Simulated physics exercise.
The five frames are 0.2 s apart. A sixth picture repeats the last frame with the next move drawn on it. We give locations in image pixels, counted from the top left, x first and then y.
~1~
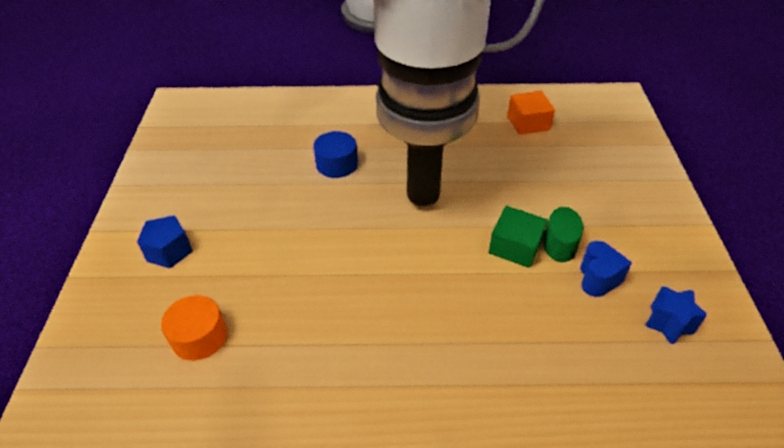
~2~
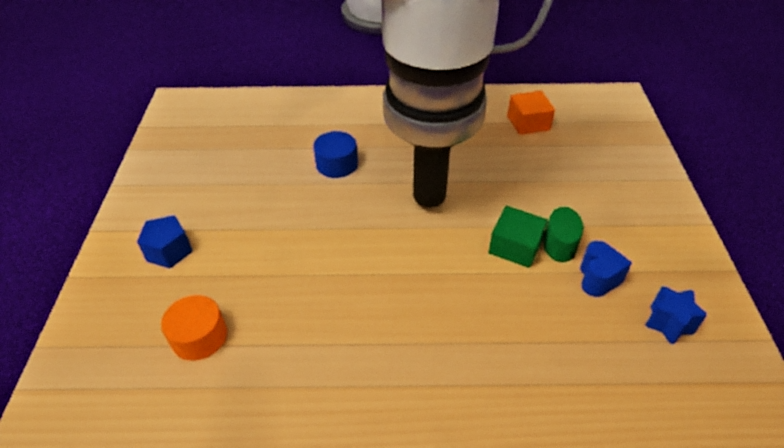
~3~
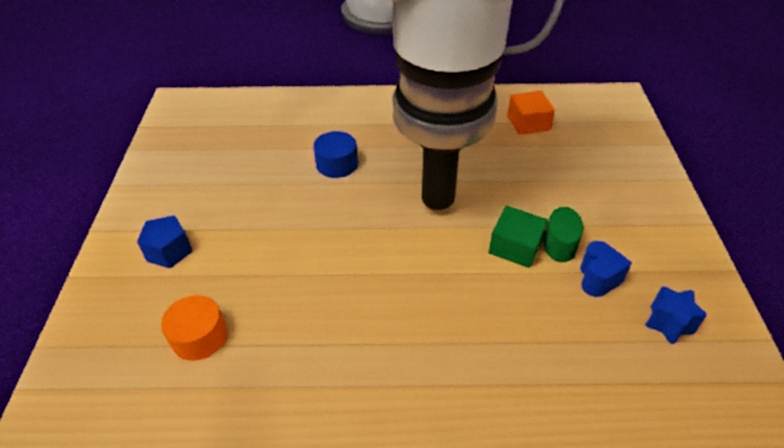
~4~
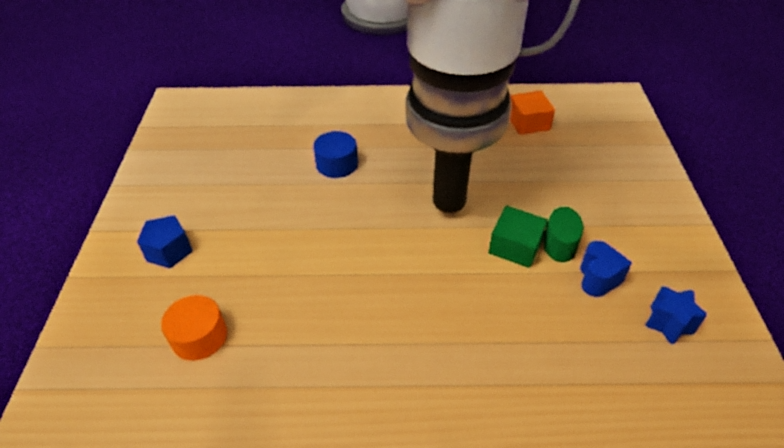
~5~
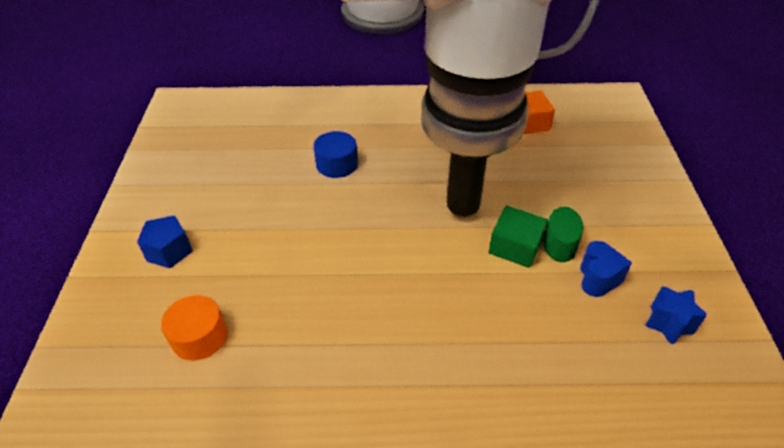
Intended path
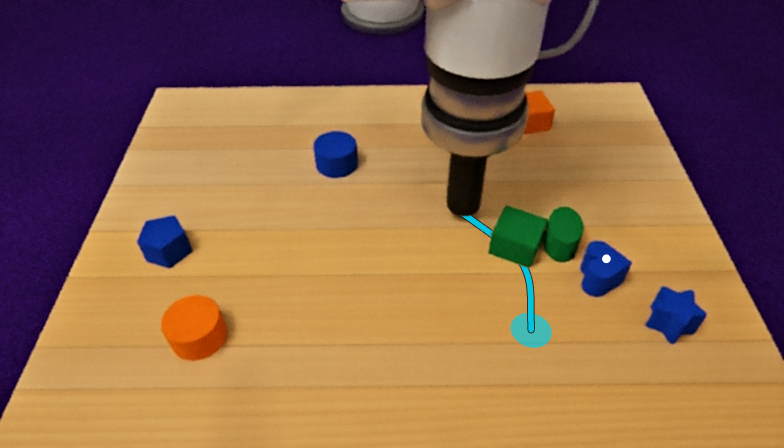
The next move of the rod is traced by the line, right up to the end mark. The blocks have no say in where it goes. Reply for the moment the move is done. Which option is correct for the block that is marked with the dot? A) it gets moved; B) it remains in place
A: It gets moved.
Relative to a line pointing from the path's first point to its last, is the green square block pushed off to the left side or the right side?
That block drifts left.
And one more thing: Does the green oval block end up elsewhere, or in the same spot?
It travels a centimetre or more.
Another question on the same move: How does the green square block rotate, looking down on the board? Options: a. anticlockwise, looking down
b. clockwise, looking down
a (anticlockwise, looking down)
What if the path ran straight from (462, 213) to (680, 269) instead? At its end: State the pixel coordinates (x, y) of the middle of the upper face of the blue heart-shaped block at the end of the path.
The blue heart-shaped block ends near (640, 284).
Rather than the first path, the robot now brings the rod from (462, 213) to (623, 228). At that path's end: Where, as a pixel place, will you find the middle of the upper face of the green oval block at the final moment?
(592, 233)
Drawn move, from (462, 213) through (502, 242) and (529, 281) to (531, 330); the dot is on the blue heart-shaped block.
What follows on the original path. One third of the way, rod (504, 234); green square block (547, 238), turned 15° anticlockwise; green oval block (589, 228); blue heart-shaped block (614, 263), turned 20° clockwise.
Two thirds of the way, rod (531, 274); green square block (574, 248), turned 40° anticlockwise; green oval block (605, 229), turned 10° anticlockwise; blue heart-shaped block (626, 267), turned 40° clockwise.
At the end, rod (533, 323); green square block (574, 248), turned 40° anticlockwise; green oval block (605, 229), turned 10° anticlockwise; blue heart-shaped block (626, 267), turned 40° clockwise.
